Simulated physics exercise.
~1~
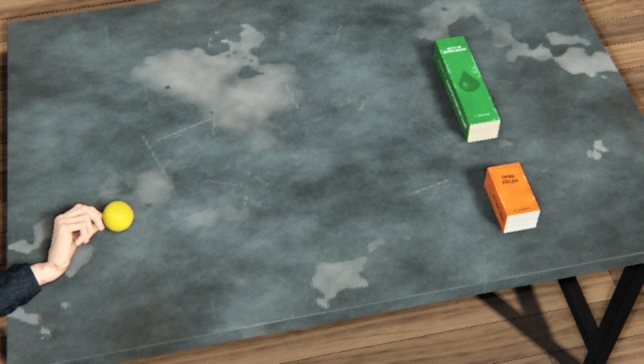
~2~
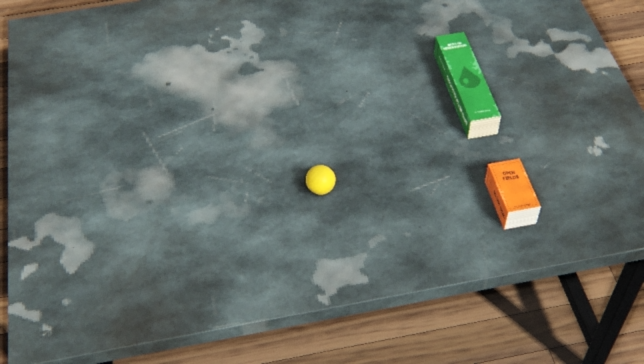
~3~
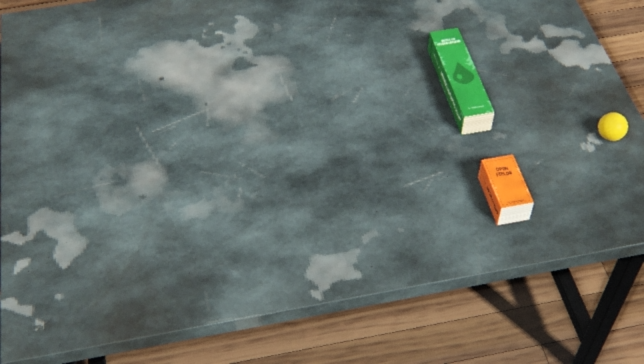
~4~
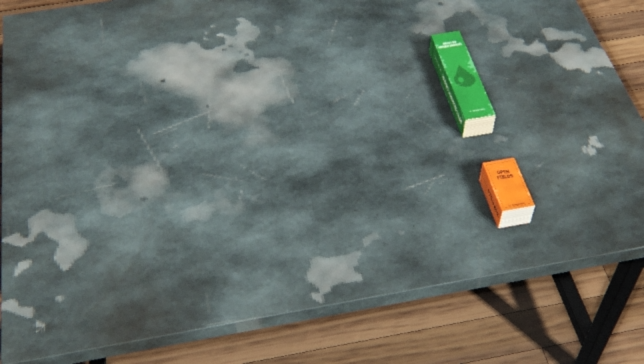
On a dark mottled tabletop, a hand sent a small yellow ball rolling to the right toward a green box and an orange box, then drew away, and the ball passed through the gap between them and went out of sight.
